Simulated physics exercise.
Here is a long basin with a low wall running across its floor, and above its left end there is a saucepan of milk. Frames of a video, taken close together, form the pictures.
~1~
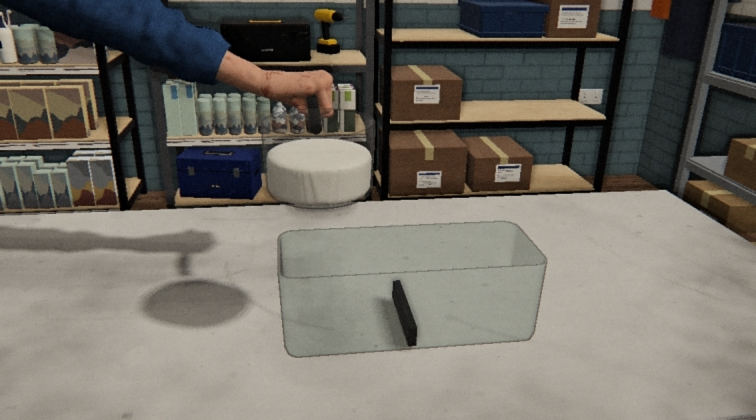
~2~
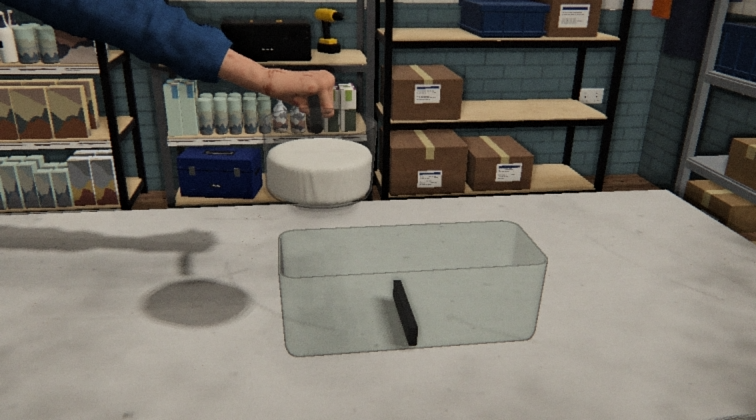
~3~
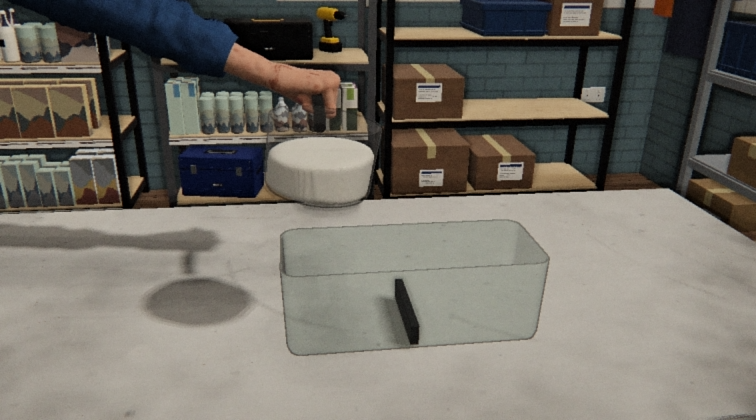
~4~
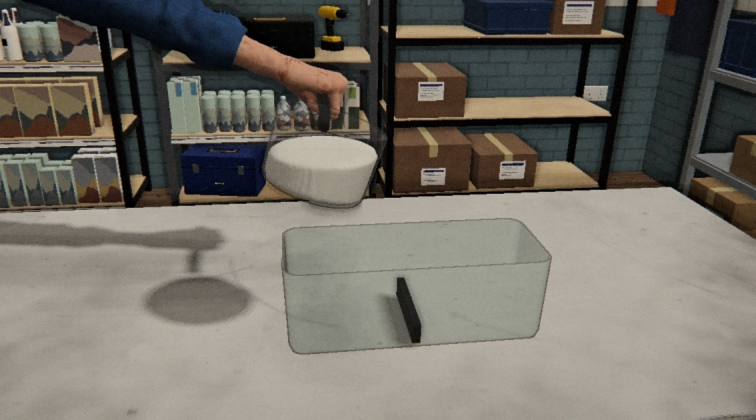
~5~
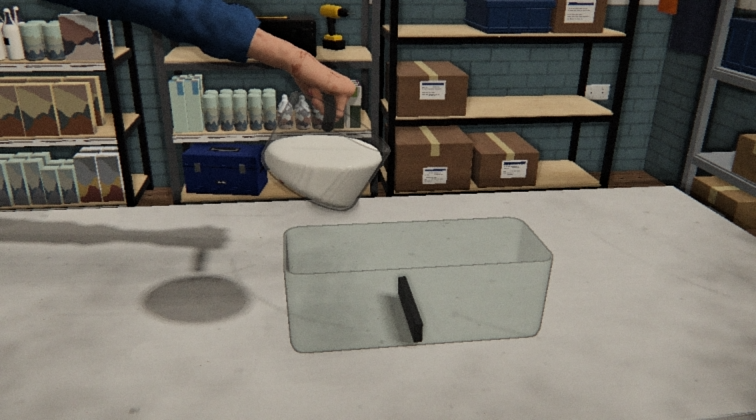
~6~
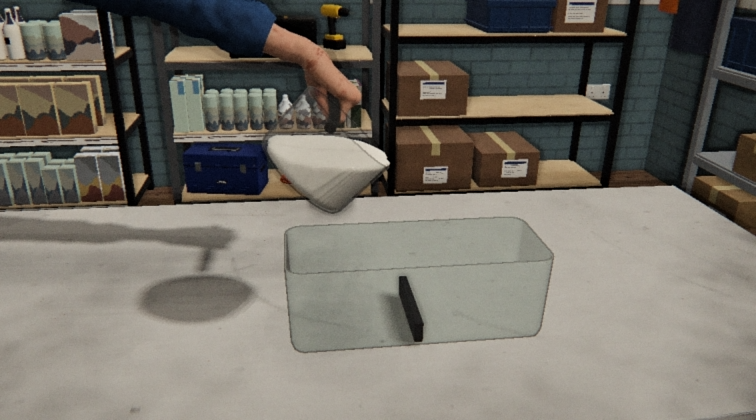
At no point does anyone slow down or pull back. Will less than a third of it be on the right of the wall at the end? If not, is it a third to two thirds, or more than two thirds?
The share right of the wall ends up within a third to two thirds.
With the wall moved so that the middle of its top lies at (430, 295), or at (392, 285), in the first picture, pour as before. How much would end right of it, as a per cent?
First try around 10 percent; second try around 55 percent.
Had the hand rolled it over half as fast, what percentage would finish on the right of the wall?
It works out near 60 %.
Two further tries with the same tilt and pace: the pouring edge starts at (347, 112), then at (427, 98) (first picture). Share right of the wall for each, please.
About 20 % the first time, about 80 % the second.
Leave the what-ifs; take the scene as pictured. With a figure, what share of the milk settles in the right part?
Around 45 percent.
A moment on, the saucepan is tipped right over and 25 per cent is still to pour, 15 is left of the wall and 22 right of it.
Next, the saucepan is tipped right over and 2 per cent is still to pour, 51 is left of the wall and 41 right of it.
Then the saucepan is tipped right over and 0 per cent is still to pour, 54 is left of the wall and 44 right of it.
Later the saucepan is tipped right over and 0 per cent is still to pour, 53 is left of the wall and 44 right of it.
Finally, 53 per cent lies left of the wall, 44 right of it and 2 outside.
